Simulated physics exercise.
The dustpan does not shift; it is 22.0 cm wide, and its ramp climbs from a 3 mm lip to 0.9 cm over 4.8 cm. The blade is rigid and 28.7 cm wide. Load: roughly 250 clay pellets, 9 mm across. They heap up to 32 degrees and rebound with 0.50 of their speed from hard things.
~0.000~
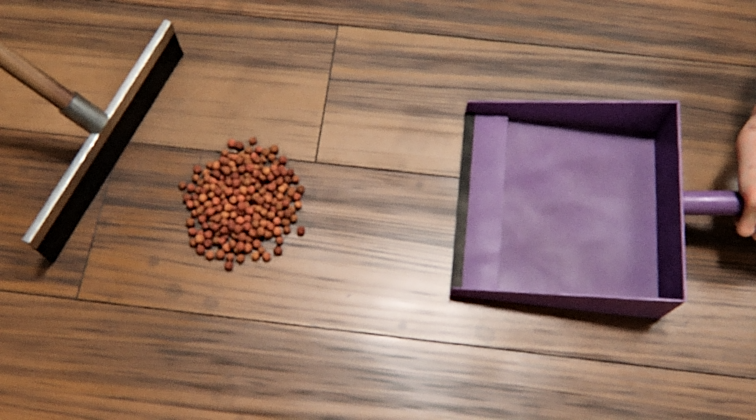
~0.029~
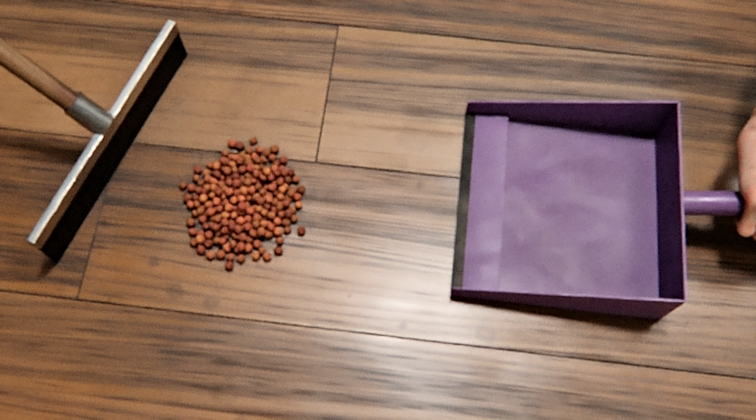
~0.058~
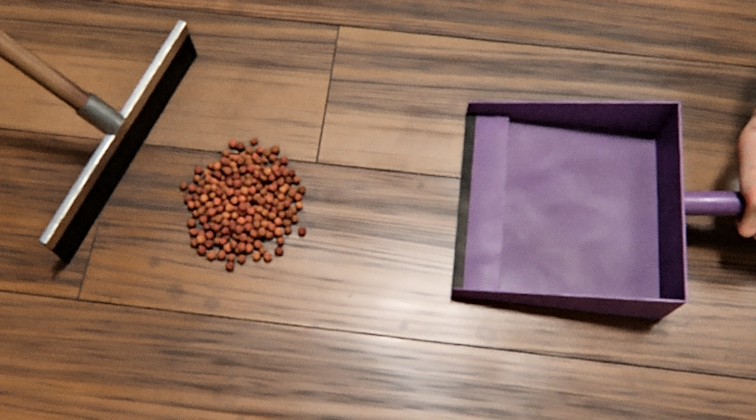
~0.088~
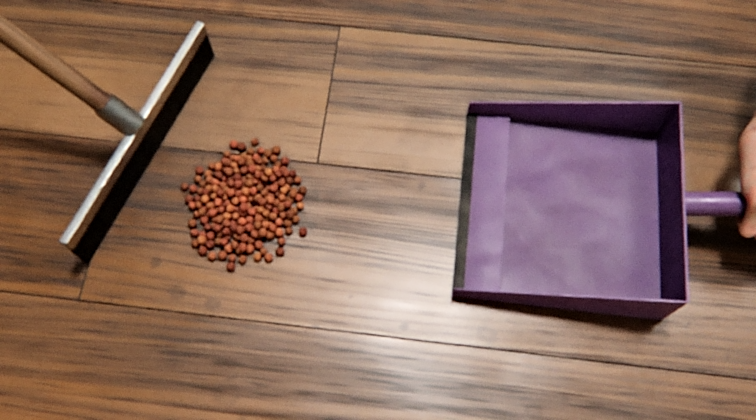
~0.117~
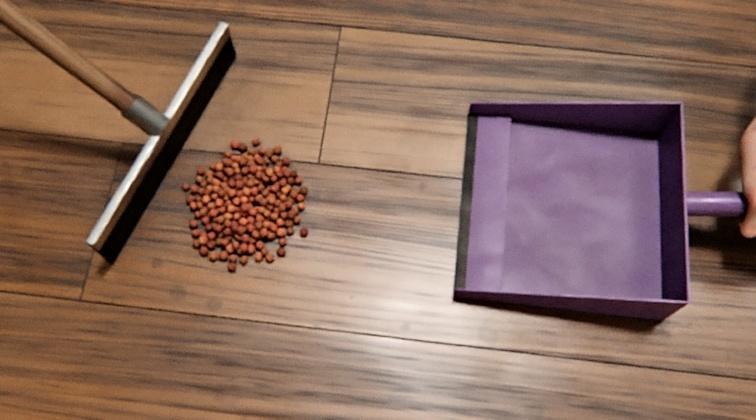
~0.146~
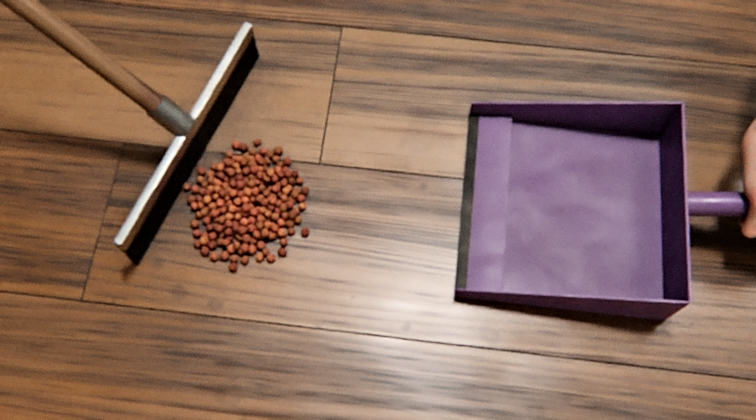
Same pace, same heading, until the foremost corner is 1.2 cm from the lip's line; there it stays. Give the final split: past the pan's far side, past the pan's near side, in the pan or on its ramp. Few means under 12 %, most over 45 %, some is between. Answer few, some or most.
Past the pan's far side: Few; past the pan's near side: Some; in the pan or on its ramp: Some.
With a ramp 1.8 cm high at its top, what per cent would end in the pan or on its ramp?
In that case some 15 per cent.
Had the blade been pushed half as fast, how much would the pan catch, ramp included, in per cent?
It would be near 0 per cent.
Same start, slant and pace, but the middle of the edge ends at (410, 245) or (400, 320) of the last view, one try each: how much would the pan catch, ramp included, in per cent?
Some 25 and 20 per cent.
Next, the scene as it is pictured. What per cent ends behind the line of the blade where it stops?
Roughly 10 per cent.
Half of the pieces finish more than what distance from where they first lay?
Some 22 cm.
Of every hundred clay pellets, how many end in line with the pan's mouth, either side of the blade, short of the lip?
About 55 per cent.
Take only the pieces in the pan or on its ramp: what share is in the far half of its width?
Roughly 50 per cent.
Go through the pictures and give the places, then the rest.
Blade from (33, 242) to (169, 29), moved 0.0 cm, 0 of the pieces shifted so far; middle of the pieces at (241, 204); pan at (575, 212), in the first frame.
Blade from (37, 243) to (173, 30), moved 0.4 cm, 0 of the pieces shifted so far; middle of the pieces at (242, 204), in the second frame.
Blade from (49, 243) to (183, 30), moved 1.5 cm, 0 of the pieces shifted so far; middle of the pieces at (243, 205), in the third frame.
Blade from (69, 244) to (202, 31), moved 3.5 cm, 0 of the pieces shifted so far; middle of the pieces at (243, 205), in the fourth frame.
Blade from (95, 244) to (225, 31), moved 6.0 cm, 0 of the pieces shifted so far; middle of the pieces at (245, 206), in the fifth frame.
Blade from (122, 245) to (249, 32), moved 8.6 cm, 0 of the pieces shifted so far; middle of the pieces at (246, 206); pan at (580, 213). Its pace works out near 0.89 m/s, heading 6 degrees away from the viewer's side, in the sixth frame.
Then, at 0.29 s, middle of the blade 17 cm from the lip; 0 % over the lip, far side 0 %, near side 10 %.
After 0.39 s, middle of the blade 9 cm from the lip; 0 % over the lip, far side 0 %, near side 20 %.
After 0.62 s, middle of the blade 5 cm from the lip; 20 % over the lip, far side 0 %, near side 25 %.
By 1.0 s all is still; far side 0 %, near side 25 %, pan 20 %, in front of the lip or behind the blade 55 %.
